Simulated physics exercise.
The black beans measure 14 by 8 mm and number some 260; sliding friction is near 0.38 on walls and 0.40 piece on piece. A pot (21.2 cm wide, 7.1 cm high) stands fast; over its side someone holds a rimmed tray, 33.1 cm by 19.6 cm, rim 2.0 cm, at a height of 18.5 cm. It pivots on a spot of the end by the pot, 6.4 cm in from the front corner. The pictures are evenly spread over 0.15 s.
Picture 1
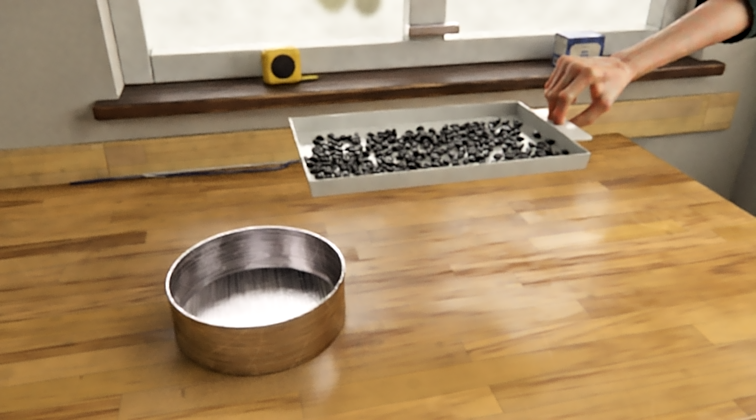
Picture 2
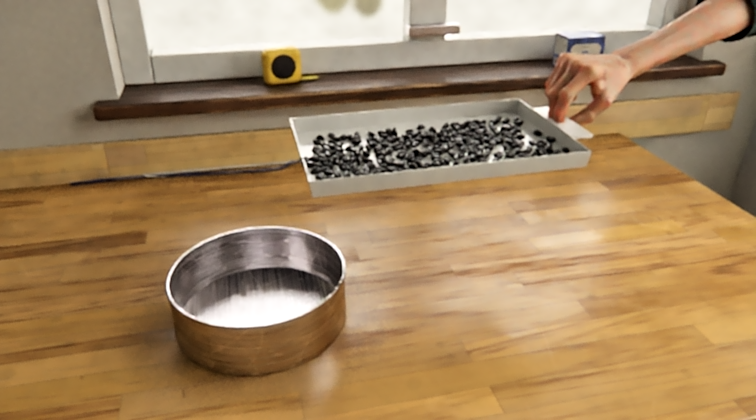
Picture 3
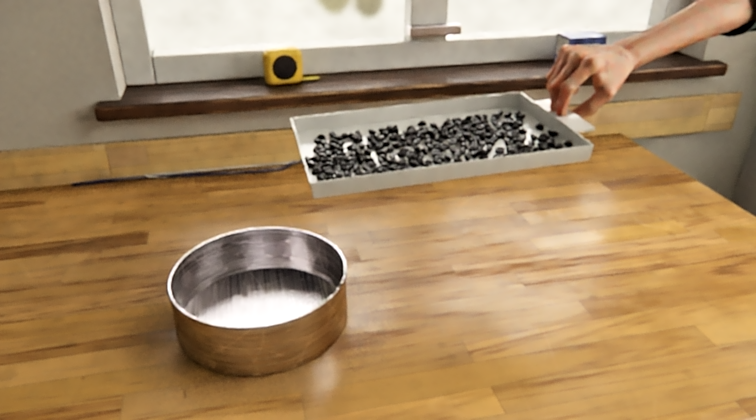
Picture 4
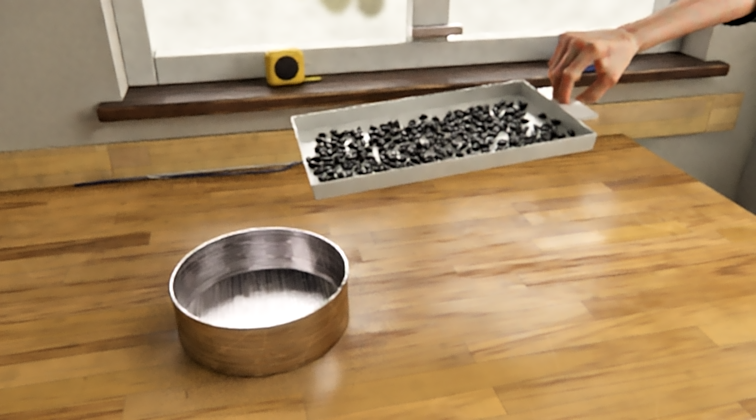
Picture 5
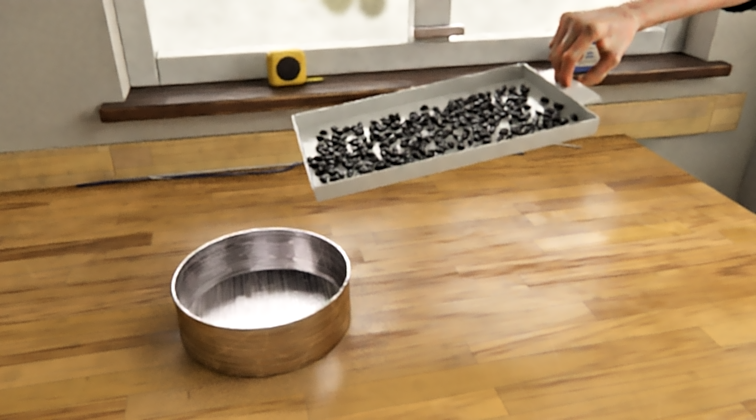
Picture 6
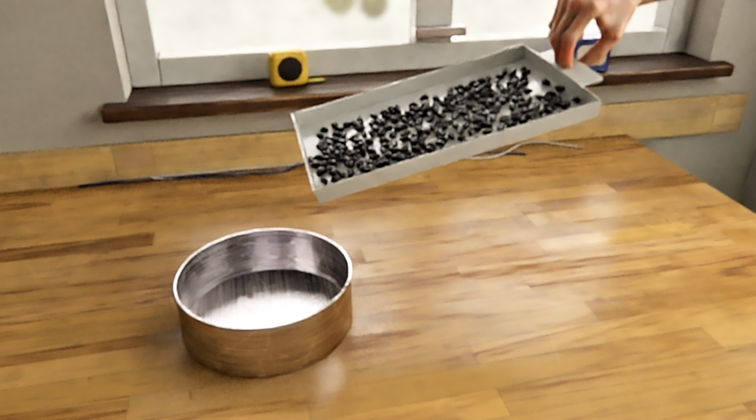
A hand at the right lifts the far end of a pale rimmed tray of black beans, slowly at first and then more steeply, so that it slants down to the left while the beans stay spread across it. Below, left of centre, a round metal pot stands on a wooden worktop, seen from slightly above. Behind, a yellow tape measure sits on a dark windowsill as the view barely shifts.
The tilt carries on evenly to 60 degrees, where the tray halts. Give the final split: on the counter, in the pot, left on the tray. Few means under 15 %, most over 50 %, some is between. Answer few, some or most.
On the counter: Few; in the pot: Most; left on the tray: Some.
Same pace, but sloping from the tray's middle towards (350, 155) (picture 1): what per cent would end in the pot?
About 30 per cent.
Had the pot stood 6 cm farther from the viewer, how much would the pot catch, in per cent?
It would be near 30 per cent.
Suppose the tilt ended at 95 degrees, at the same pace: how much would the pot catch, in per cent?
In that case some 100 per cent.
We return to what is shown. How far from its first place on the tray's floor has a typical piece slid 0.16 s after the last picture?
Roughly 1 cm.
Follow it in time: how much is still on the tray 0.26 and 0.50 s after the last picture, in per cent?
In turn: 100, 60.
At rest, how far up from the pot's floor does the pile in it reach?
About 2.0 cm.
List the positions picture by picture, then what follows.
The first picture shows tray tilt 0 degrees, front corners at (312, 180) and (588, 153); middle of the pieces at (429, 152); pot at (257, 270).
The second picture shows tray tilt 1 degrees, front corners at (312, 180) and (589, 151); middle of the pieces at (429, 151).
The third picture shows tray tilt 2 degrees, front corners at (313, 182) and (591, 144); middle of the pieces at (430, 148).
The fourth picture shows tray tilt 5 degrees, front corners at (314, 184) and (594, 133), lowest corner left front; middle of the pieces at (432, 142).
The fifth picture shows tray tilt 10 degrees, front corners at (314, 186) and (596, 118), lowest corner left front; middle of the pieces at (433, 135).
The sixth picture shows tray tilt 14 degrees, front corners at (315, 188) and (598, 100), lowest corner left front; middle of the pieces at (433, 127); pot at (264, 272).
Then, 0.16 s after the last picture, tilt 39 degrees; the tray holds 100 %, the pot 0 %.
Then, 0.26 s after the last picture, tilt 54 degrees; the tray holds 100 %, the pot 0 %.
Then, 0.50 s after the last picture, tilt 60 degrees; the tray holds 60 %, the pot 0 %.
In the end, counter 5 %, pot 65 %, tray 30 %.
